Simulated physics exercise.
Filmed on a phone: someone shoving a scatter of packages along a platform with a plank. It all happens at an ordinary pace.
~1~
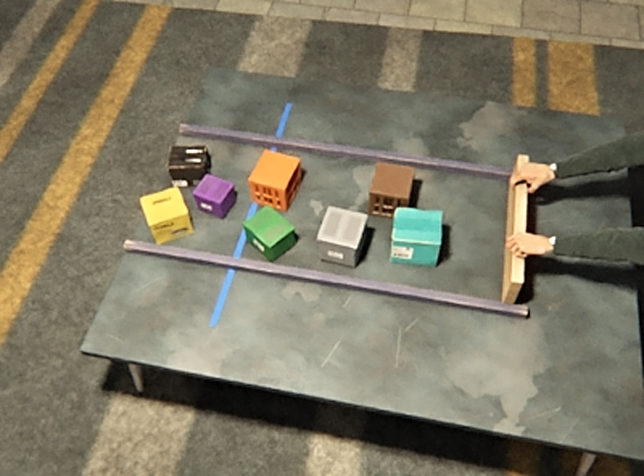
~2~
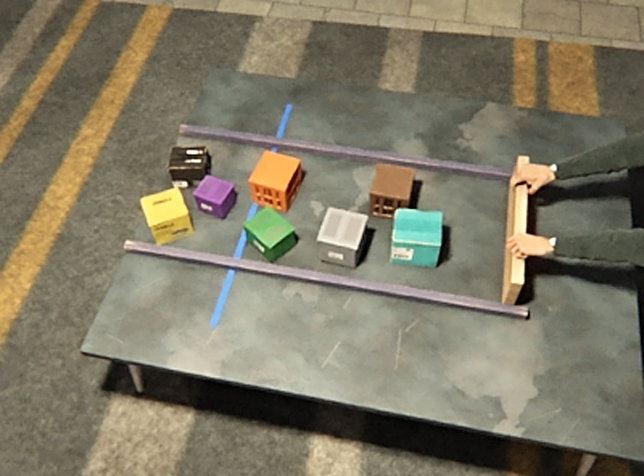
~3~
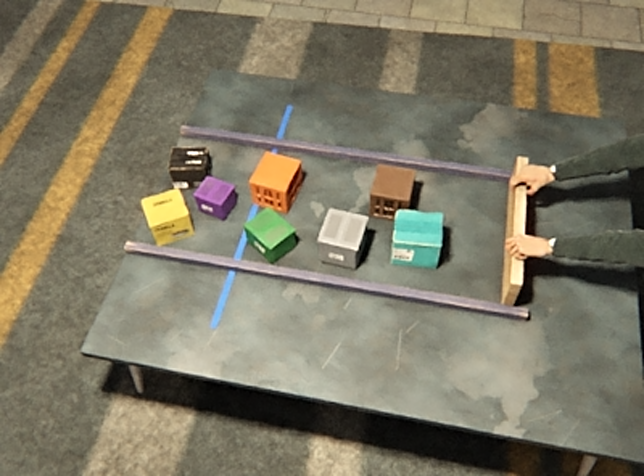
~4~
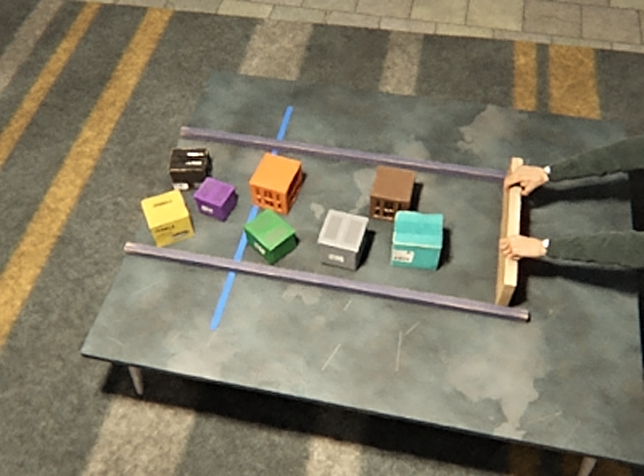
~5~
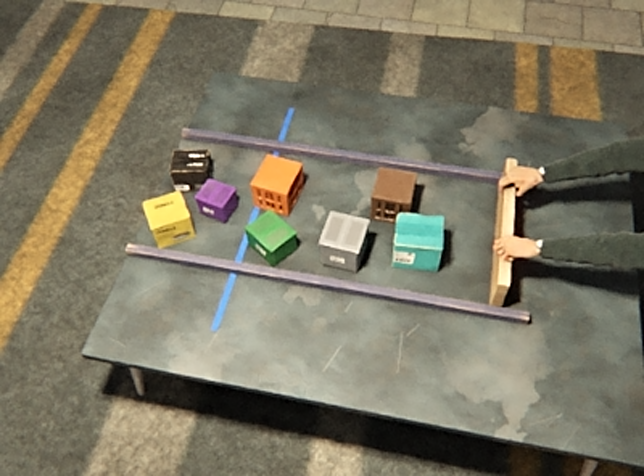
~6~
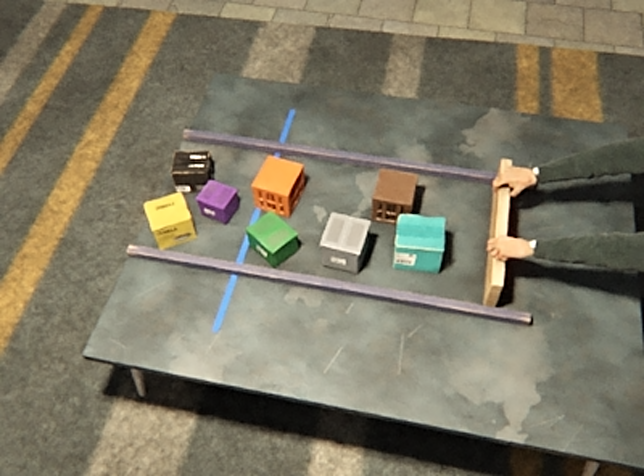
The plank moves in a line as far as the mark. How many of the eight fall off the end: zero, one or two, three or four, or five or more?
Here the number that fall off is one or two.
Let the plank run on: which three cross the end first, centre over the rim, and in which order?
In order: The yellow box, then the green tote, then the black parcel.
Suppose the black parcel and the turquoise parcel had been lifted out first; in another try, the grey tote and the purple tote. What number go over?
The counts: 0 and 0.
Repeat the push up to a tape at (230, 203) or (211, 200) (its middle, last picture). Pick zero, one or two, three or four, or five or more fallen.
Taking them in turn, three to four; 5 or more.
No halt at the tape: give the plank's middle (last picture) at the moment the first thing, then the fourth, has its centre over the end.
First at (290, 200), next at (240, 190).
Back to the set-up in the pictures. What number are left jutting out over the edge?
Overhanging: 2.
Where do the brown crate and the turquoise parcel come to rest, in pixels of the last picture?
The brown crate stops around (246, 175); the turquoise parcel around (229, 212).
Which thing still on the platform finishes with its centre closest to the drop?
The green tote ends nearest.
Soon after, none off yet; yellow box at rest near (170, 221); black parcel at rest near (193, 172); purple tote at rest near (219, 202).
Then, none off yet; yellow box moved about its own width near (148, 217); black parcel at rest near (193, 172); purple tote moved a little near (209, 199).
At rest, the number that fall off is one or two; fallen, yellow box.
